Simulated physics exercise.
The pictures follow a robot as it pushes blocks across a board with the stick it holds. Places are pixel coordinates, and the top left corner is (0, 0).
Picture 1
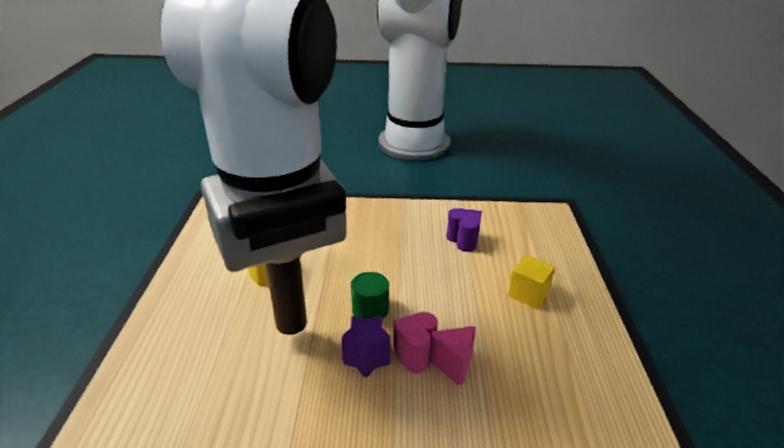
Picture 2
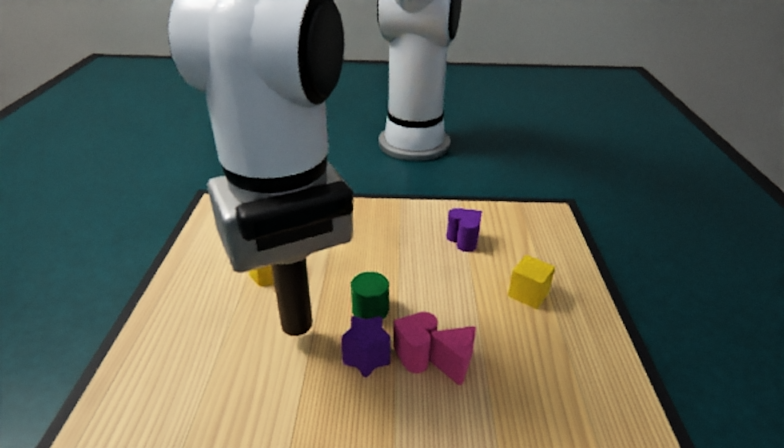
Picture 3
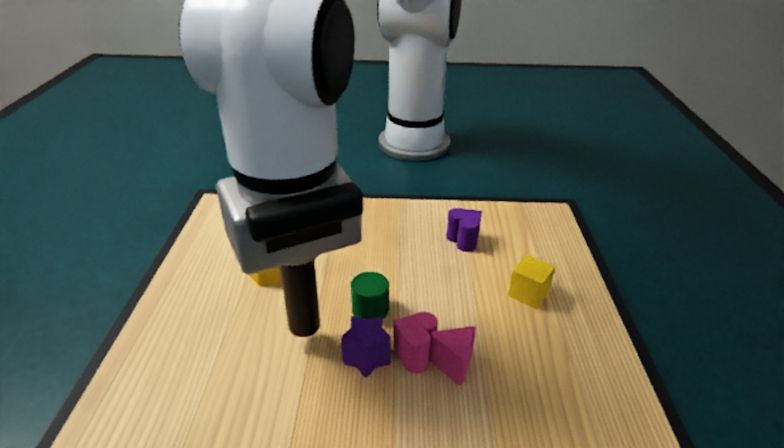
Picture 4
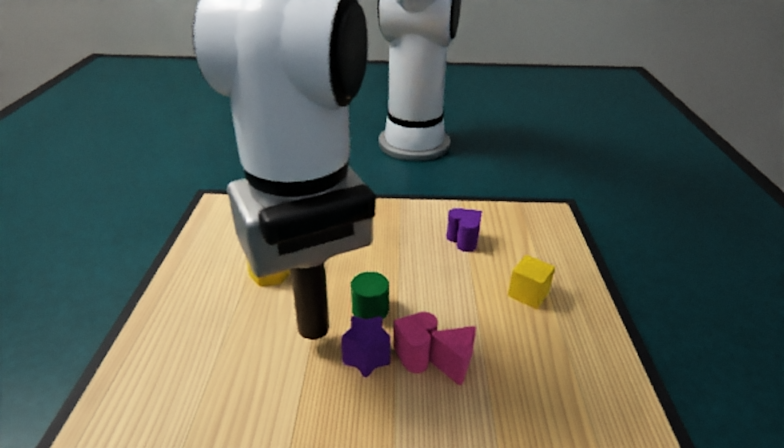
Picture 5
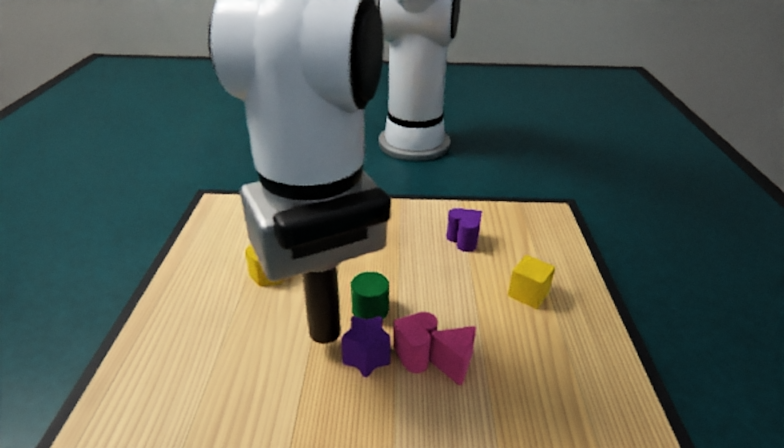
A white robot arm holding a dark stick slides slowly to the right over a pale wooden board on a dark green table, seen from a fixed raised view facing a second white arm behind. A purple star-shaped block, green cylinder, pink heart and pink triangle cluster near the centre, with yellow blocks either side and a purple block behind. The stick nears the star, while the blocks stay still.
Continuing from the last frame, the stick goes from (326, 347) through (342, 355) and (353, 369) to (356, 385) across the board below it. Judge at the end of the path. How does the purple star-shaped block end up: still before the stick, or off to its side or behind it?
It comes off the stick's front.
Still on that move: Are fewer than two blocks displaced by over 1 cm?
Answer: Yes.
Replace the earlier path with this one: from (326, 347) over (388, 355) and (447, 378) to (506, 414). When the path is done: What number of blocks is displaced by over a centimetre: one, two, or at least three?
Three or more.
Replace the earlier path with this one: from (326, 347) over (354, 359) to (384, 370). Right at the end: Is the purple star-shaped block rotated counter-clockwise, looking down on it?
It seems so.
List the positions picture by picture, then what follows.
The first picture shows tip of the stick (292, 324), middles of tops, purple star-shaped block (366, 330), green circular block (370, 283), pink heart block (417, 327).
The second picture shows stick (297, 325), nothing pushed.
The third picture shows stick (305, 326), nothing pushed.
The fourth picture shows stick (314, 328), nothing pushed.
The fifth picture shows stick (325, 332), purple star-shaped block (366, 330), green circular block (370, 283), pink heart block (417, 327).
On the path given first. Halfway along, stick (348, 347); purple star-shaped block (382, 337), turned 15° anticlockwise.
At the end, stick (355, 370); purple star-shaped block (390, 348), turned 35° anticlockwise; green circular block unmoved; pink heart block (421, 327), turned 15° anticlockwise.
